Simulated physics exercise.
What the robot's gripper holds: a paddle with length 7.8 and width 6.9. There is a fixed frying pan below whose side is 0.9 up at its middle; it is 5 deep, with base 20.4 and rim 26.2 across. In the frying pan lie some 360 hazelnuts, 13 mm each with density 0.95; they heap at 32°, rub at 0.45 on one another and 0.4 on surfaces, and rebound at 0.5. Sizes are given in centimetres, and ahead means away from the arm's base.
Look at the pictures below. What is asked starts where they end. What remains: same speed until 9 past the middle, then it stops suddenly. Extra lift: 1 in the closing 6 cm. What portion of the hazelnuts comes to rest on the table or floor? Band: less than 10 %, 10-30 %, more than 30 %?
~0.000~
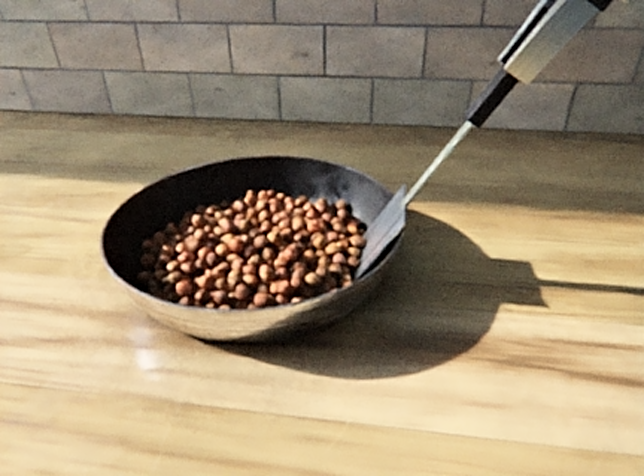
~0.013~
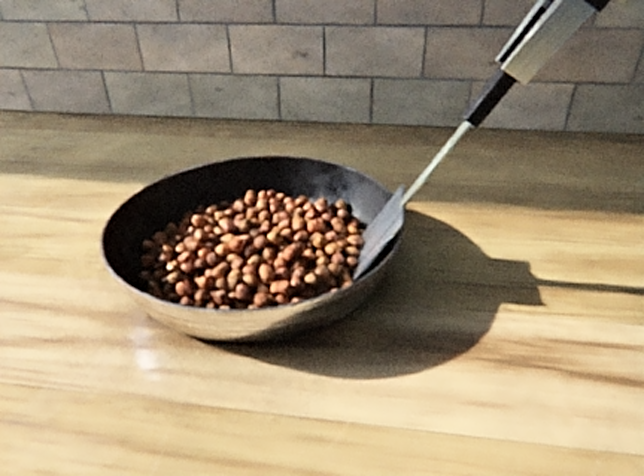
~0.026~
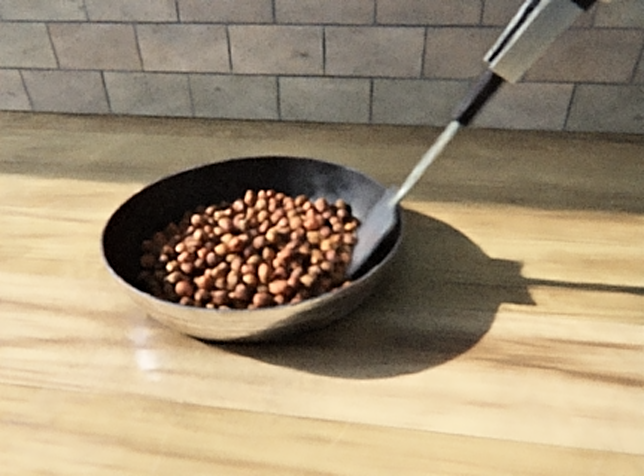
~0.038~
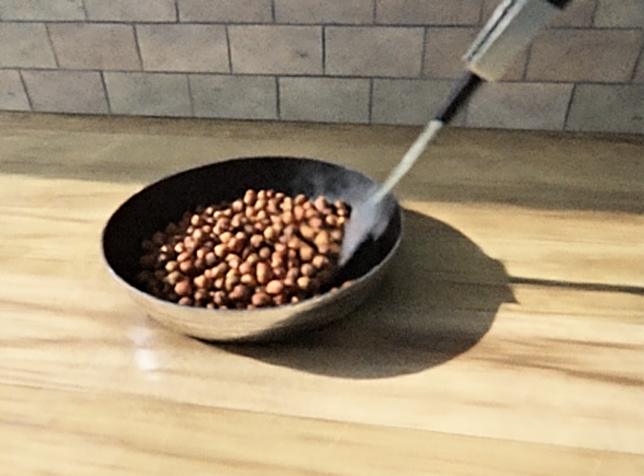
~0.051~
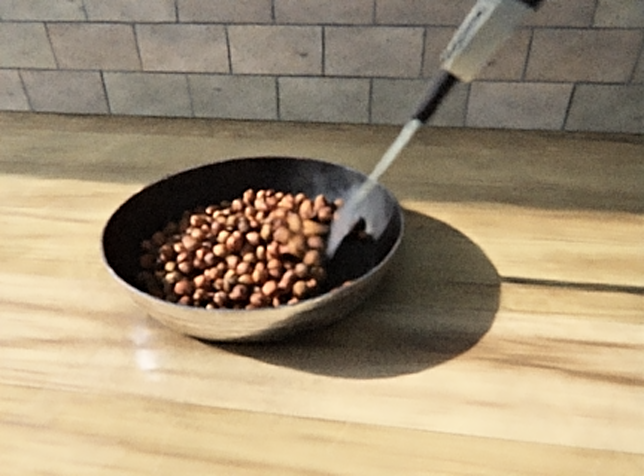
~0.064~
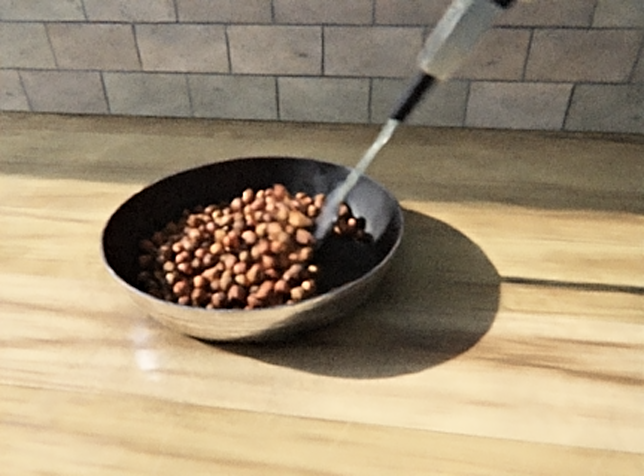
10-30 %.
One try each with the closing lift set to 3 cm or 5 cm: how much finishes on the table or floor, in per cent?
It works out to some 20 per cent for the first setting and some 20 per cent for the second.
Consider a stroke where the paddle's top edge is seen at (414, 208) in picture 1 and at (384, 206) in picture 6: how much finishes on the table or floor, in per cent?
Roughly 5 %.
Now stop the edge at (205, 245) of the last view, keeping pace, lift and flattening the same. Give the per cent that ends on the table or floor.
Estimate: Approx. 5 %.
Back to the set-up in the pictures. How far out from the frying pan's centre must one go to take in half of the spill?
Looks like roughly 32 centimetres to me.
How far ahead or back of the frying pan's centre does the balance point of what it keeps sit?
Forward offset: Roughly 3.5 cm.
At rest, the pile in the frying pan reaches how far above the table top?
Some 5.0 cm above the table.
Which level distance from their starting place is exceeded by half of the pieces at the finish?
About 3 centimetres.
After 0.10 s, sloping 59°, highest piece 7 above the table; 357 in the frying pan.
After 0.13 s, sloping 59°, highest piece 8 above the table; 357 in the frying pan.
After 0.34 s, sloping 59°, highest piece 16 above the table; 291 in the frying pan, 37 on the table or floor, 29 on the blade or in flight.
After 1.39 s, sloping 59°, highest piece 4 above the table; 291 in the frying pan, 66 on the table or floor.
At rest, 291 in the frying pan, 66 on the table or floor. That is 18 % on the table or floor.
